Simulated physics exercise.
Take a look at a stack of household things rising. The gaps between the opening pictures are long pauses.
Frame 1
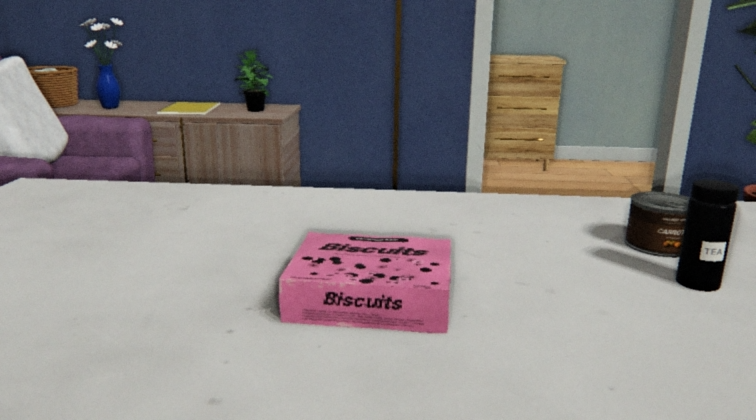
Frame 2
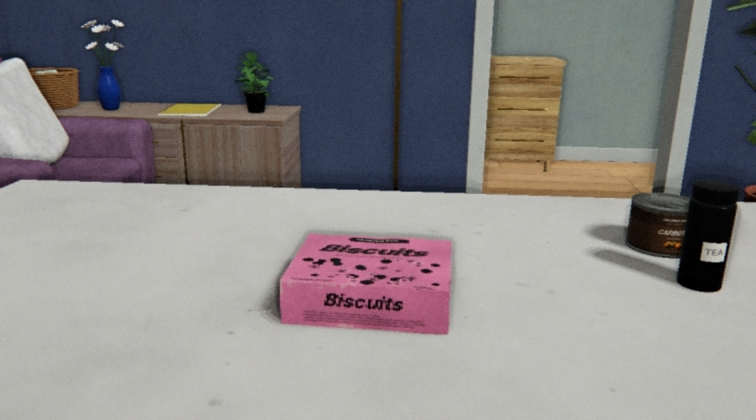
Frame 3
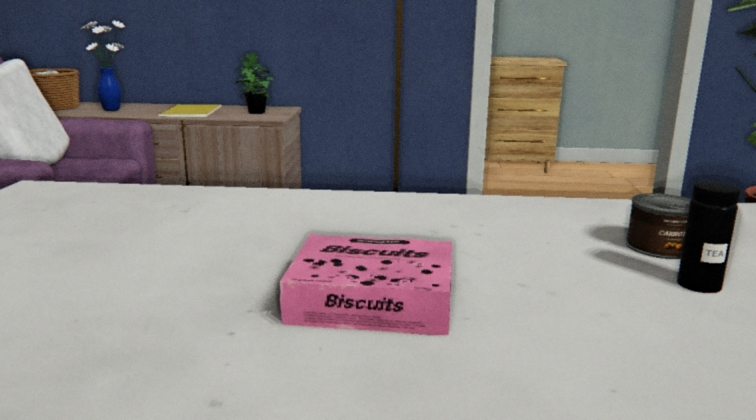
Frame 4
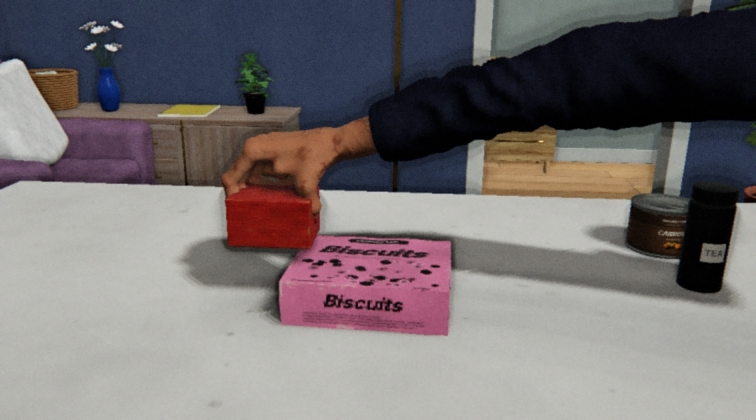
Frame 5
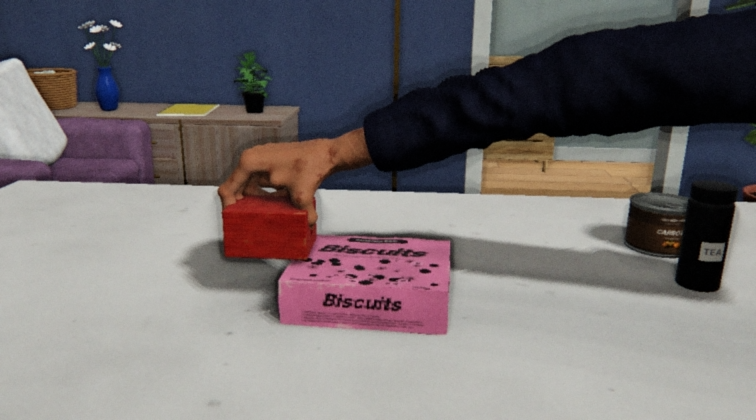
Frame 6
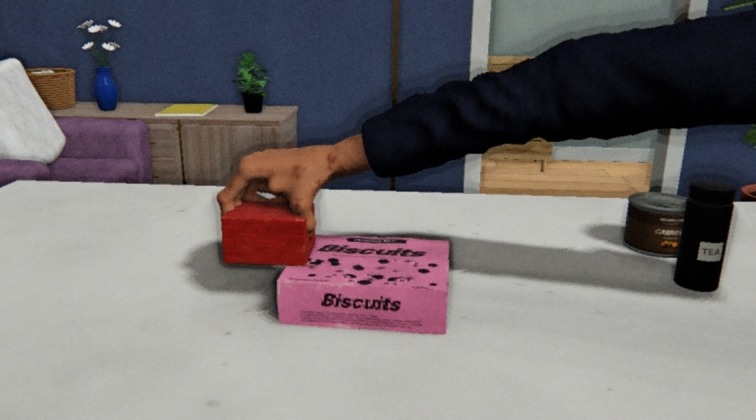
A hand in a dark sleeve appears from the right holding a red block and lowers it slightly onto the pale table, behind and left of a pink biscuit packet, while a brown tub and black shaker stay still at right.
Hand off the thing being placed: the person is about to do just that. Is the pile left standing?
At least one thing drops.
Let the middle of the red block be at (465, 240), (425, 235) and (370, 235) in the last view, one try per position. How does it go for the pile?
In the first case it comes apart; in the second case it stays up; in the third case it holds.
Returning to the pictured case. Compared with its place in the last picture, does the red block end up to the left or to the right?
That would be the viewer's left.
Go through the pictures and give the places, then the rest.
In the first frame, the last thing is not in view yet; black shaker (707, 235).
In the second frame, the last thing is not in view yet; pink packet (372, 280).
In the third frame, the last thing is not in view yet; brown tub (663, 225).
The fourth frame shows still above its spot; red block (275, 215); black shaker (707, 237).
The fifth frame shows still above its spot; red block (271, 226); pink packet (371, 280).
The sixth frame shows set down, still held; red block (270, 232); brown tub (660, 224).
Then, 0.30 s after the last picture, red block tipped 65° from how it was near (247, 254).
Then, 0.40 s after the last picture, red block now fallen.
Then, 1.30 s after the last picture, nothing new.
Then, 2.40 s after the last picture, red block resting near (218, 259).
At rest, fallen, red block; the other 3 in place. Seen from the same camera at the end, red block near (218, 259). The pile loses its balance.
